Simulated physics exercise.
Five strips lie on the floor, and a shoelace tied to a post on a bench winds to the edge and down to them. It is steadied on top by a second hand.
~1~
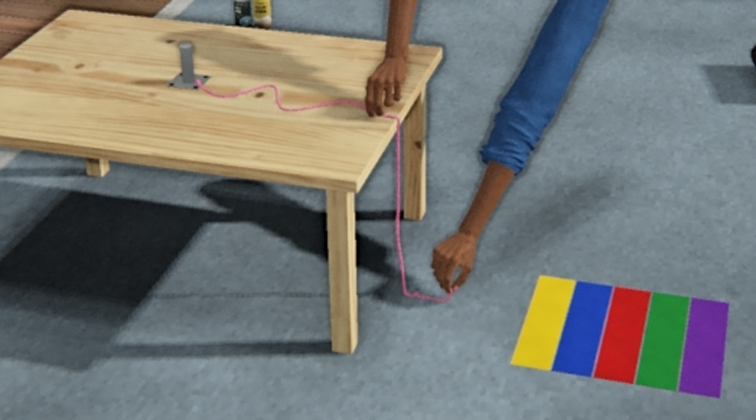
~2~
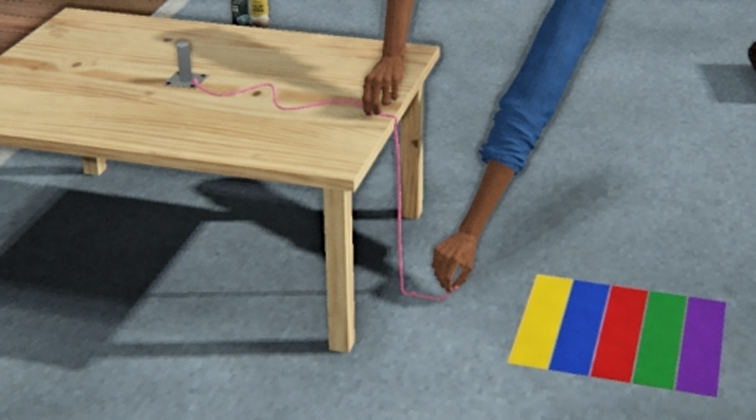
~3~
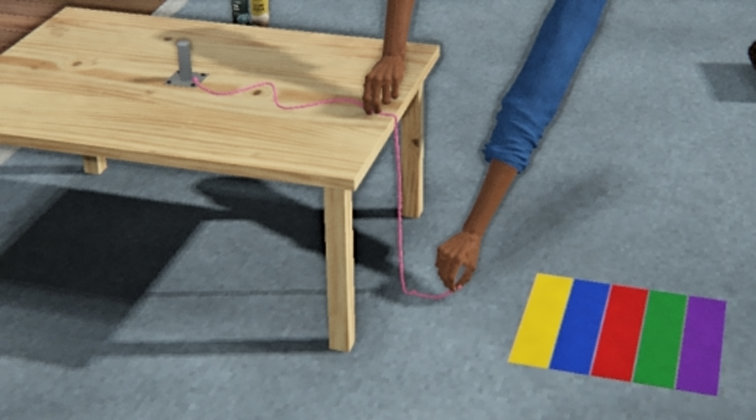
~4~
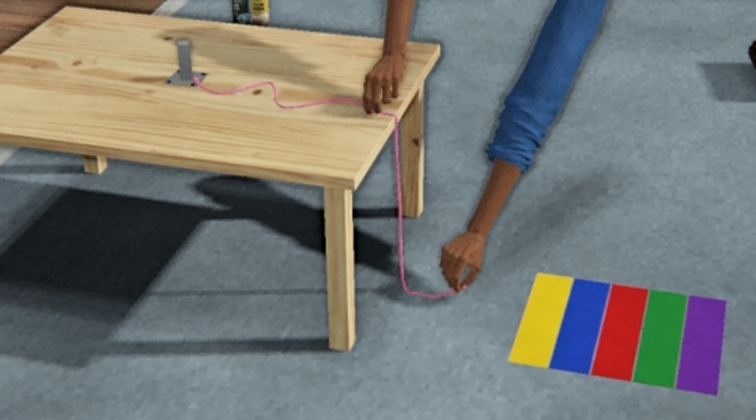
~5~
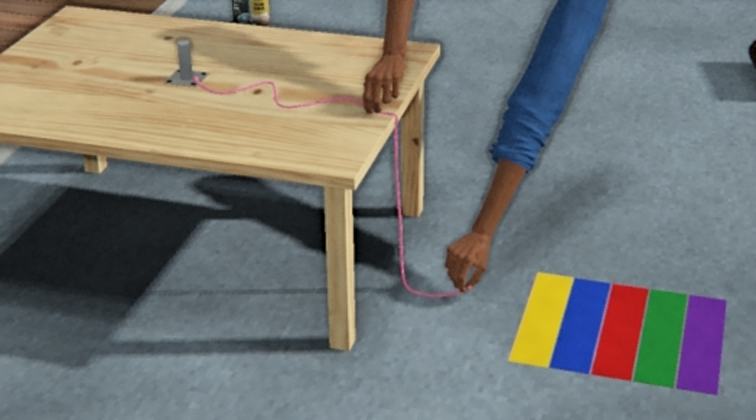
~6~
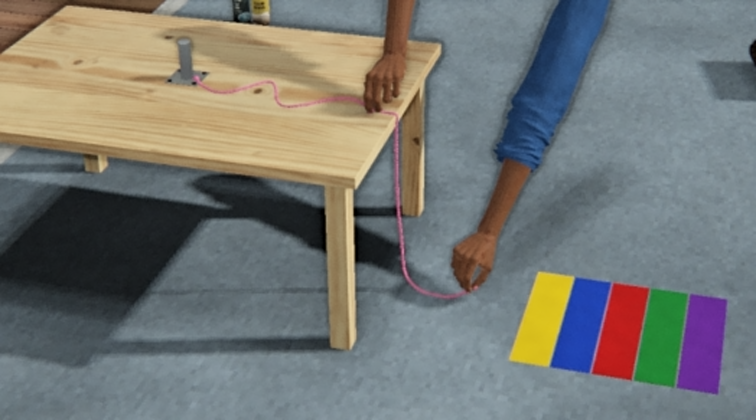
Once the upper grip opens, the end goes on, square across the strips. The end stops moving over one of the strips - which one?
The green strip.
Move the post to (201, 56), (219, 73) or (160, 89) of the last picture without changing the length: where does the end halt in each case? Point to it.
Roughly (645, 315), (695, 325) and (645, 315), try by try.
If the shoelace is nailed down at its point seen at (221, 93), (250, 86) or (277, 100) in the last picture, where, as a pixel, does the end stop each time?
Approximately (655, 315), (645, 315) and (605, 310), respectively.
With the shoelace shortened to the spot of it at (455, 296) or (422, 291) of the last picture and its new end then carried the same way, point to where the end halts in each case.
In order, around (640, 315) and (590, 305).
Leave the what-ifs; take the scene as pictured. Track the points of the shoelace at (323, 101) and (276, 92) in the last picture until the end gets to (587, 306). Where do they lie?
They end up close to (382, 108) and (313, 95).
Soon after, end near (587, 306); over blue.
Then, end near (638, 314); over red.
At full stretch, end near (668, 318); over green. It gets as far as the green strip.
